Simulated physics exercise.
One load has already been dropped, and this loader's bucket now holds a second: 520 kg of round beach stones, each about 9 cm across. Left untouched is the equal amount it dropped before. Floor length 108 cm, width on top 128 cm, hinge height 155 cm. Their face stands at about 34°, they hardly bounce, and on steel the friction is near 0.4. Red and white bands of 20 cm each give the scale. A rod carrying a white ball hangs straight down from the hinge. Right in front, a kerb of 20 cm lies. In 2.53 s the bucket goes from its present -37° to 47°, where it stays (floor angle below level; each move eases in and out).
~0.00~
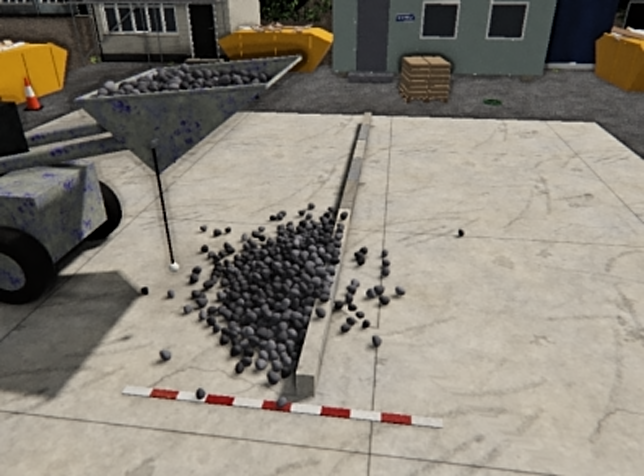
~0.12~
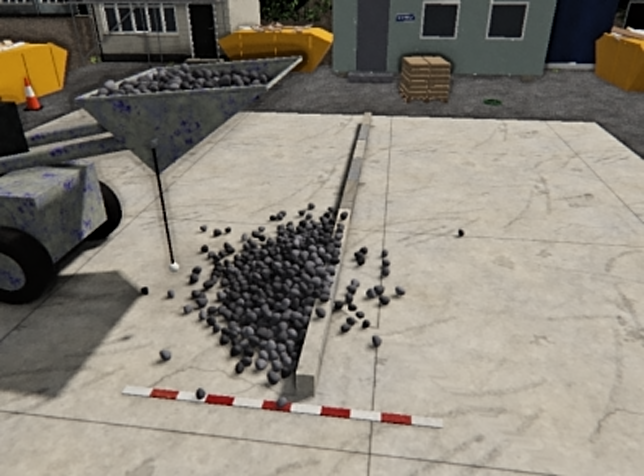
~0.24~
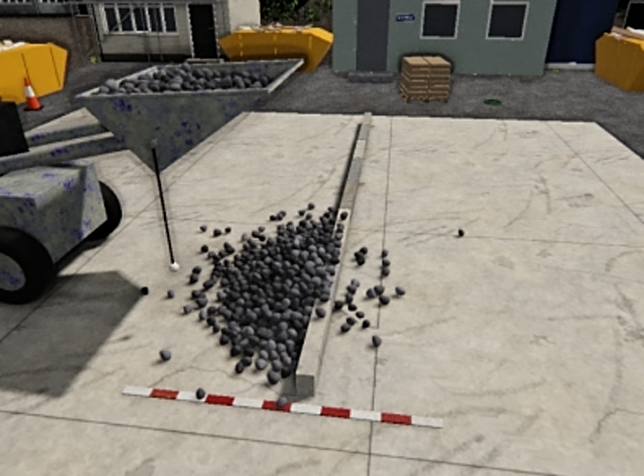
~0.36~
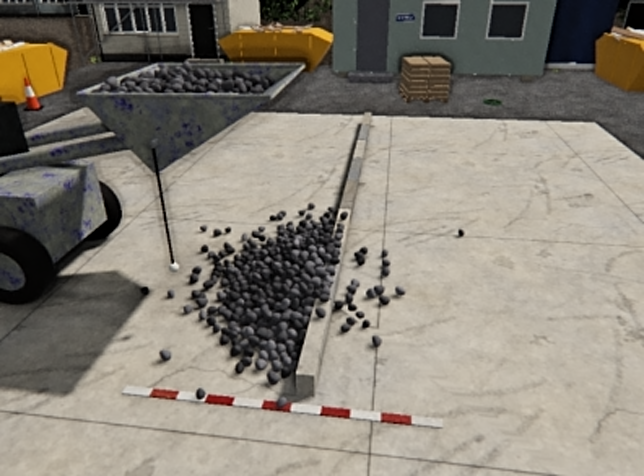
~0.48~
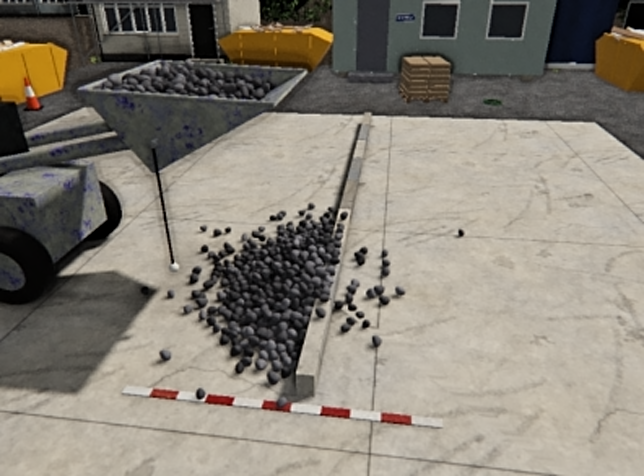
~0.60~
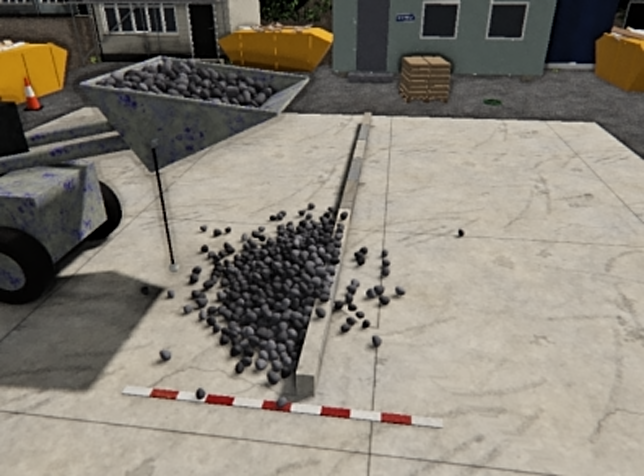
A large grey metal bucket full of dark round stones, speckled with blue, is held up by a wheeled machine at the left of a pale concrete yard, seen from above. Below lies a heap of dark stones against a long kerb, a few beyond it, with a red and white strip in front and yellow skips behind. The bucket slowly tilts, its right edge lowering and its stones shifting slightly, while the heap and camera stay still.
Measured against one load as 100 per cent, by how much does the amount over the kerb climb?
The amount climbs by some 42 per cent of a load.
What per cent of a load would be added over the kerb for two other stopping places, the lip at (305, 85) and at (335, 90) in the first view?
80 % and 100 %.
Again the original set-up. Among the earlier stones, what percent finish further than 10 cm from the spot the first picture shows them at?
Around 25 in a hundred.
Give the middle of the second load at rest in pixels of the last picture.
Middle: Approx. (315, 273) px.
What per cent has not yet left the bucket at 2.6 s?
Near 0 per cent of the load is held.
After 1.9 s the floor is at 34°; in per cent of one load, 79 in the bucket, 117 on this side of the kerb, 4 over the kerb; the foremost stones are at (397, 278).
After 2.6 s the floor is at 47°; in per cent of one load, 0 in the bucket, 165 on this side of the kerb, 35 over the kerb; the foremost stones are at (458, 290).
After 3.0 s the floor is at 47°; in per cent of one load, 0 in the bucket, 157 on this side of the kerb, 43 over the kerb; the foremost stones are at (497, 289).
After 5.7 s the floor is at 47°; in per cent of one load, 0 in the bucket, 155 on this side of the kerb, 45 over the kerb; the foremost stones are at (526, 292). Net gain over the kerb, 42.
